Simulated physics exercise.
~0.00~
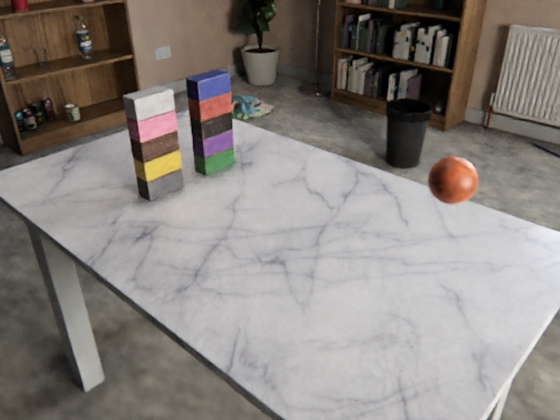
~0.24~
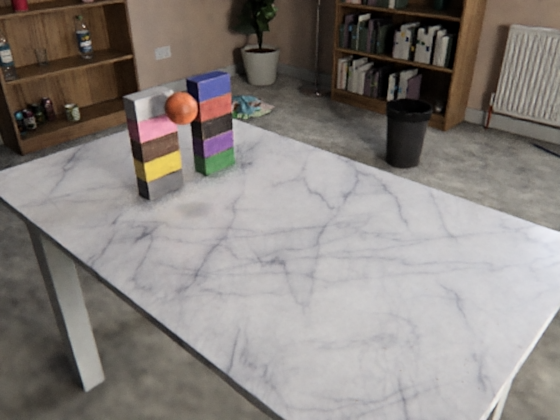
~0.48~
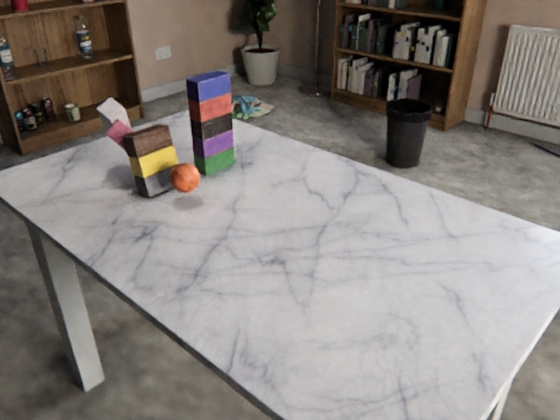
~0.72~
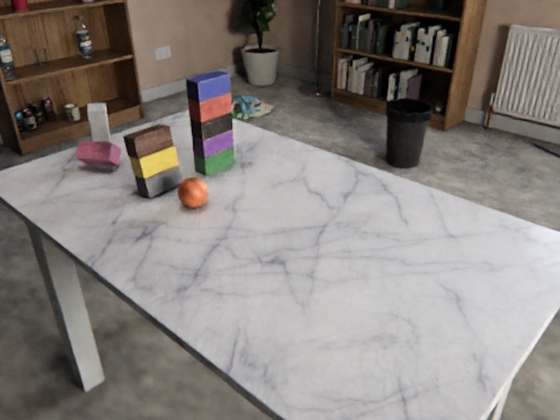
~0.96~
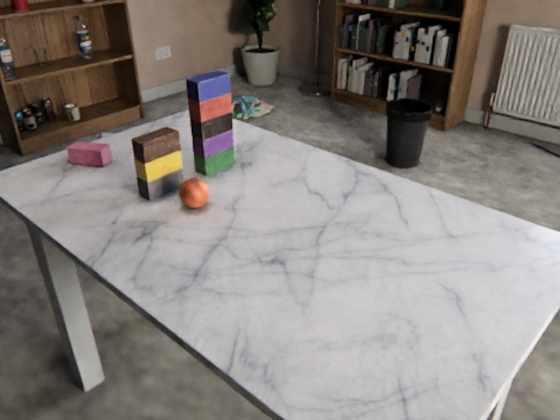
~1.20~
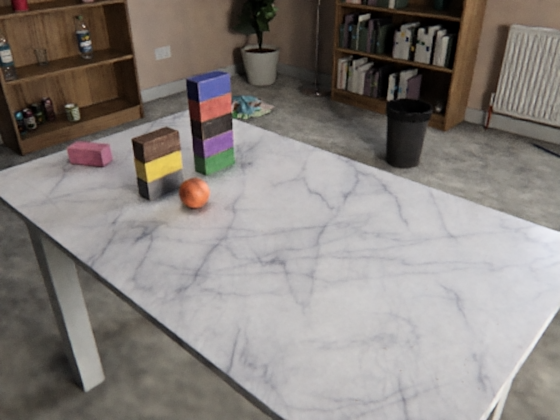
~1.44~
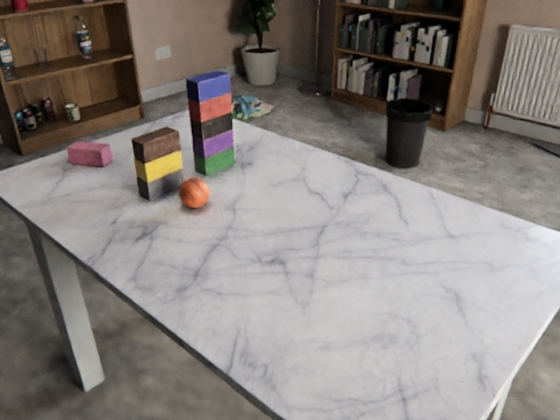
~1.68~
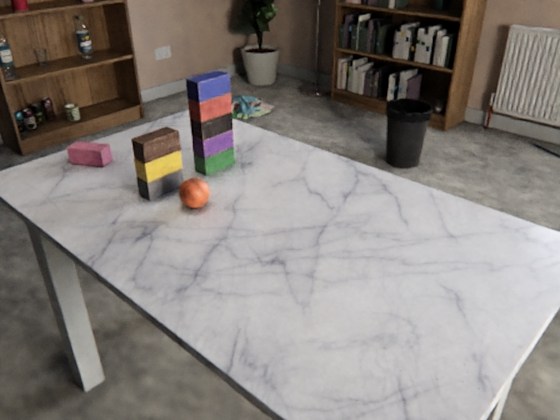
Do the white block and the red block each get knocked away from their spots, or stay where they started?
The white block is knocked off its stack and drops out of sight past the table's edge. The red block stays in its place in the other stack.
